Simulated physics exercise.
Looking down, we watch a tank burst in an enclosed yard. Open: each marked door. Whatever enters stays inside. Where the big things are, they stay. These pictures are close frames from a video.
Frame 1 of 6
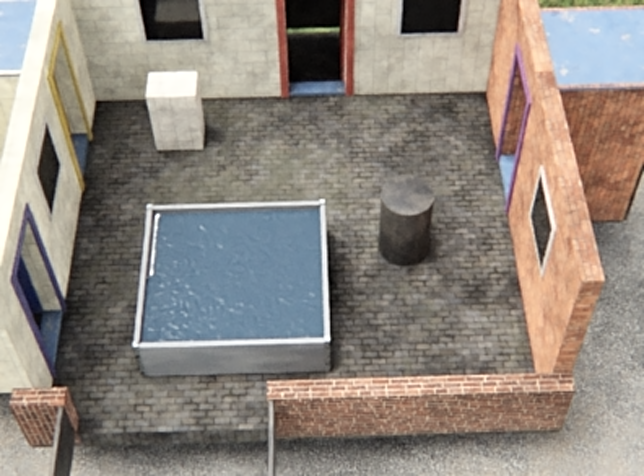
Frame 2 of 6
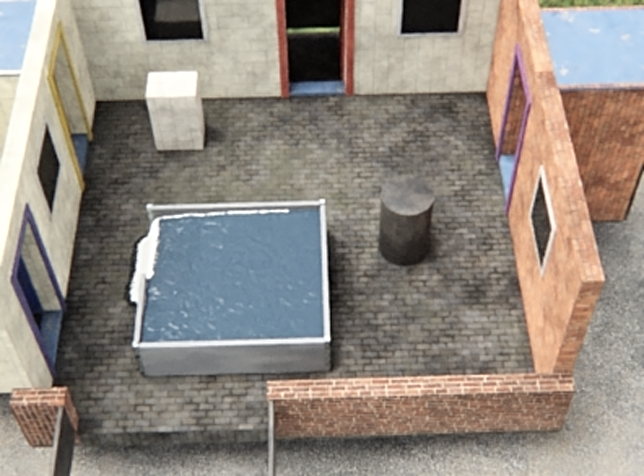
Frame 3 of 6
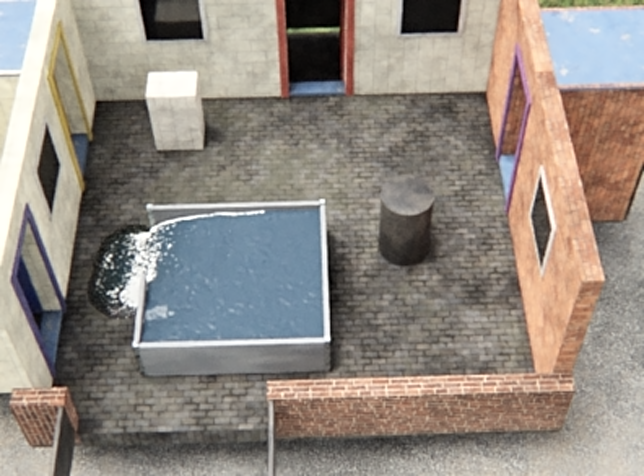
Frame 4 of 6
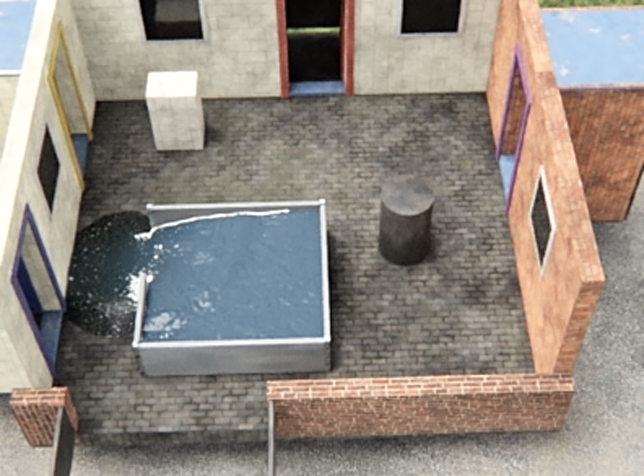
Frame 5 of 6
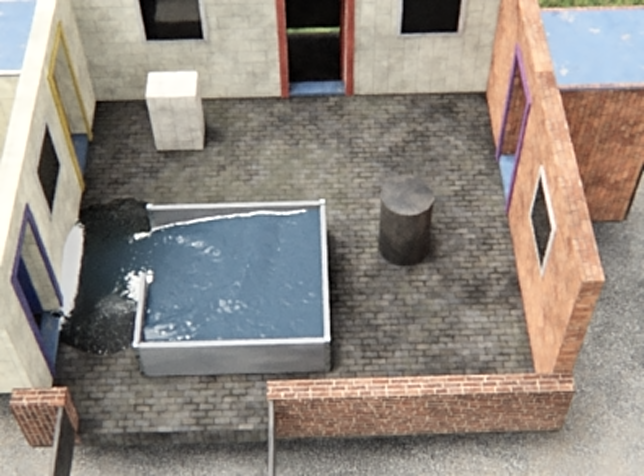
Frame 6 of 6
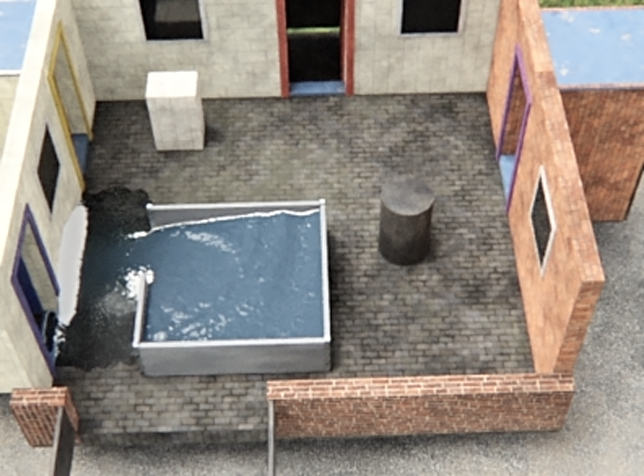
A tank of water bursts open on its left side and floods toward the left wall, reaching the blue-framed doorway.
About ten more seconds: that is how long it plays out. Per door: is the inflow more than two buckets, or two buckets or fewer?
The yellow door will most likely not exceed two buckets, the red door will most likely not exceed two buckets, the blue door will most likely exceed two buckets, the purple door will most likely not exceed two buckets.
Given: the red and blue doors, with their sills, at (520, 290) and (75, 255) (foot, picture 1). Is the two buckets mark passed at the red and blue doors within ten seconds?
Taking them in turn, the red door remains below the limit and the blue door crosses the limit.
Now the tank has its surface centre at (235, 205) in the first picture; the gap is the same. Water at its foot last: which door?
The purple one.
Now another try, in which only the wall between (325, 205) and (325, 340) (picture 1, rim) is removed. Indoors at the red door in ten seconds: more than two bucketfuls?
I'd say the red door crosses the line.
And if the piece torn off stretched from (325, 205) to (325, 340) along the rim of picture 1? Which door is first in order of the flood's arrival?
Earliest is the purple door.
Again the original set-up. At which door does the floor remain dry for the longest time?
Result: The purple-painted one.
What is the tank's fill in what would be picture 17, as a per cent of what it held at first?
Somewhere around 64 %, give or take.
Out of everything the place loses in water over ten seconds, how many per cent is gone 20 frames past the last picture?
Estimate: 35 %.
A moment on, water covers 15 % of the floor; the yellow door wet at the sill, nothing in, the red door not reached, the blue door under two buckets in, the purple door not reached.
Next, water covers 25 % of the floor; the yellow door wet at the sill, nothing in, the red door not reached, the blue door over two buckets in, the purple door not reached.
Then, water covers 45 % of the floor; the yellow door wet at the sill, nothing in, the red door wet at the sill, nothing in, the blue door over two buckets in, the purple door not reached.
Later, water covers 75 % of the floor; the yellow door under two buckets in, the red door wet at the sill, nothing in, the blue door over two buckets in, the purple door wet at the sill, nothing in.
In the end, water covers 95 % of the floor; the yellow door under two buckets in, the red door wet at the sill, nothing in, the blue door over two buckets in, the purple door wet at the sill, nothing in.
